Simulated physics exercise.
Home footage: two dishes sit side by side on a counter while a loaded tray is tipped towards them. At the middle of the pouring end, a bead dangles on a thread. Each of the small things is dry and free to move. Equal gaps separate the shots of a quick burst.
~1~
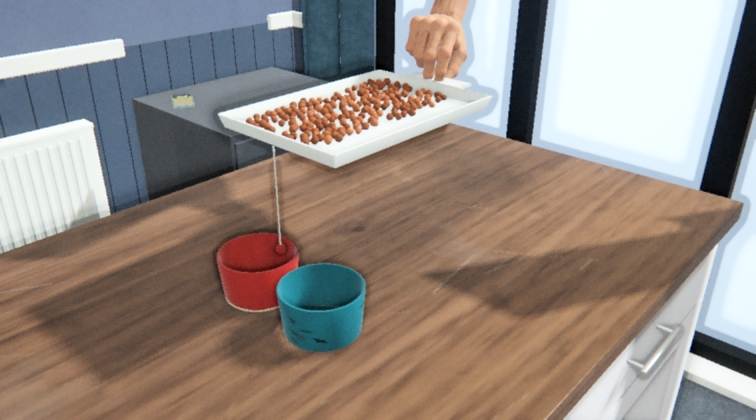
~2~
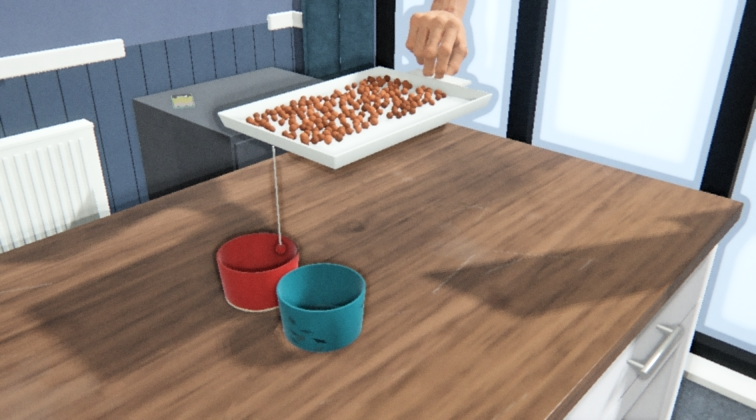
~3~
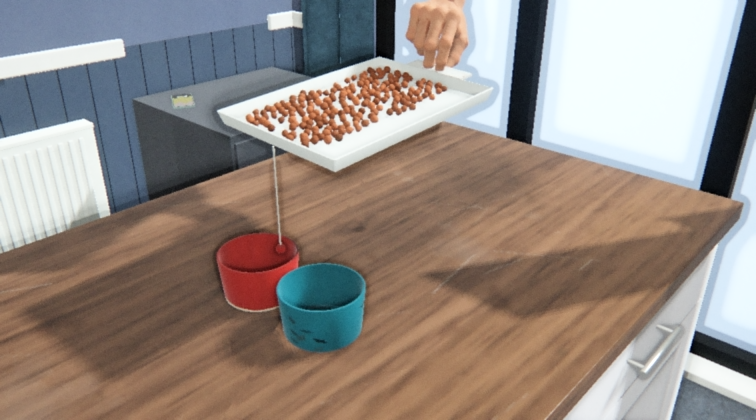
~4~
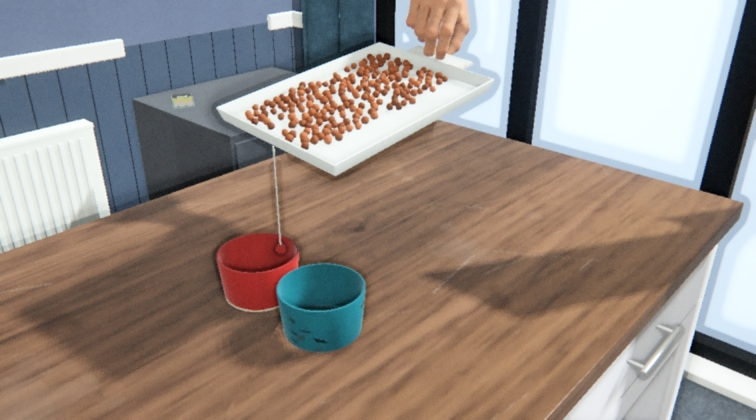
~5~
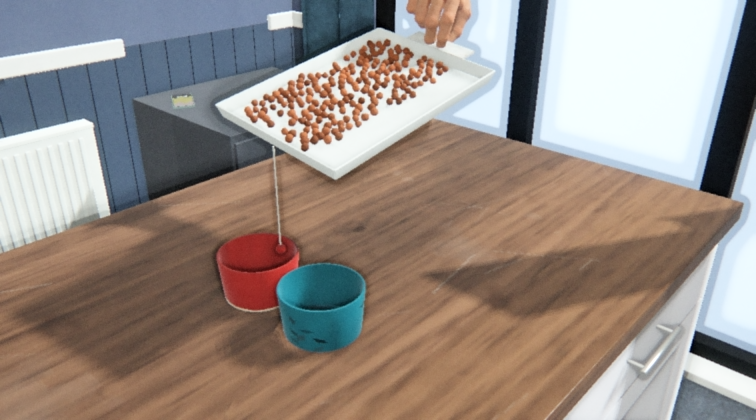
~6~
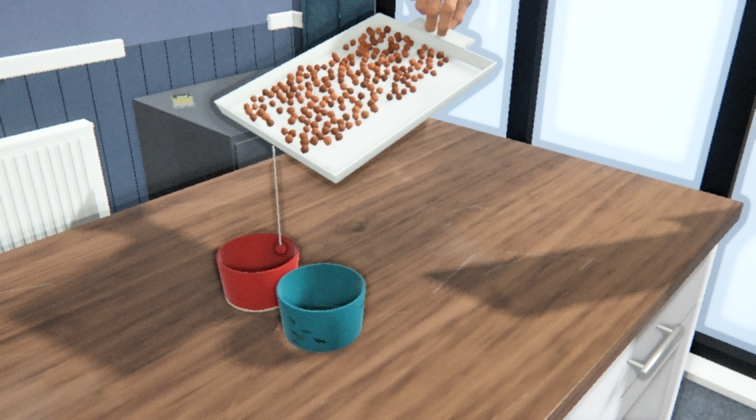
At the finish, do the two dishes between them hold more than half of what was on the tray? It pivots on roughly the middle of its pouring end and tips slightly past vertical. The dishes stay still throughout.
Yes.
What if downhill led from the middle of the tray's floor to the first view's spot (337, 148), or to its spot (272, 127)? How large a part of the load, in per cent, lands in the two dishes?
The first try would leave around 70 per cent there, the second around 40 per cent.
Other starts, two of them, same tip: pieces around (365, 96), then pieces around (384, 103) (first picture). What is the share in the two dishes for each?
The first start gives 70 percent and the second 80 percent.
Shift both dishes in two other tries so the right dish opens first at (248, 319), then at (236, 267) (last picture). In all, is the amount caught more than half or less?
Result - try one, below the halfway mark; try two, below the halfway mark.
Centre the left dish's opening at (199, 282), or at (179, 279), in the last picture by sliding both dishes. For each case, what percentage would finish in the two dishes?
The first try gives 0 per cent, the second 0 per cent.
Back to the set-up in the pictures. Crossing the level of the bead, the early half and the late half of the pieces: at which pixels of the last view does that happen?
First near (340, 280), later near (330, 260).
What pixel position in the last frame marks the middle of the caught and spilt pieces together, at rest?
Last view, resting centre - approx. (328, 325).
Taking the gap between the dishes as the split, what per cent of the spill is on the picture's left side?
Some 20 %.
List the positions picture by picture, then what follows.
In the first frame, corners of the pouring end at (224, 114) and (335, 153), level; middle of the load at (356, 108), clay pellets; left dish at (227, 285); right dish at (290, 323); bead on its thread at (281, 249).
In the second frame, corners of the pouring end at (224, 113) and (335, 154), level; middle of the load at (356, 107).
In the third frame, corners of the pouring end at (223, 111) and (335, 157), tipped barely, lowest at the right corner; middle of the load at (356, 102).
In the fourth frame, corners of the pouring end at (223, 107) and (335, 162), tipped a little, lowest at the right corner; middle of the load at (356, 95).
In the fifth frame, corners of the pouring end at (222, 104) and (335, 166), tipped a little, lowest at the right corner; middle of the load at (356, 88).
In the sixth frame, corners of the pouring end at (221, 101) and (335, 171), tipped clearly, lowest at the right corner; middle of the load at (355, 82); left dish at (227, 285); right dish at (290, 323).
Soon, tray tipped steeply; most on the tray; a stray few in the right dish; a small part in the air.
A while on, tray tipped right over; about two thirds on the tray; a small part in the right dish; a small part outside both; a stray few in the air.
Towards the end, tray tipped past a quarter turn; about two thirds in the right dish; about a third outside both.
Finally, tray tipped past a quarter turn; about two thirds in the right dish; none in the left dish; about a third outside both.
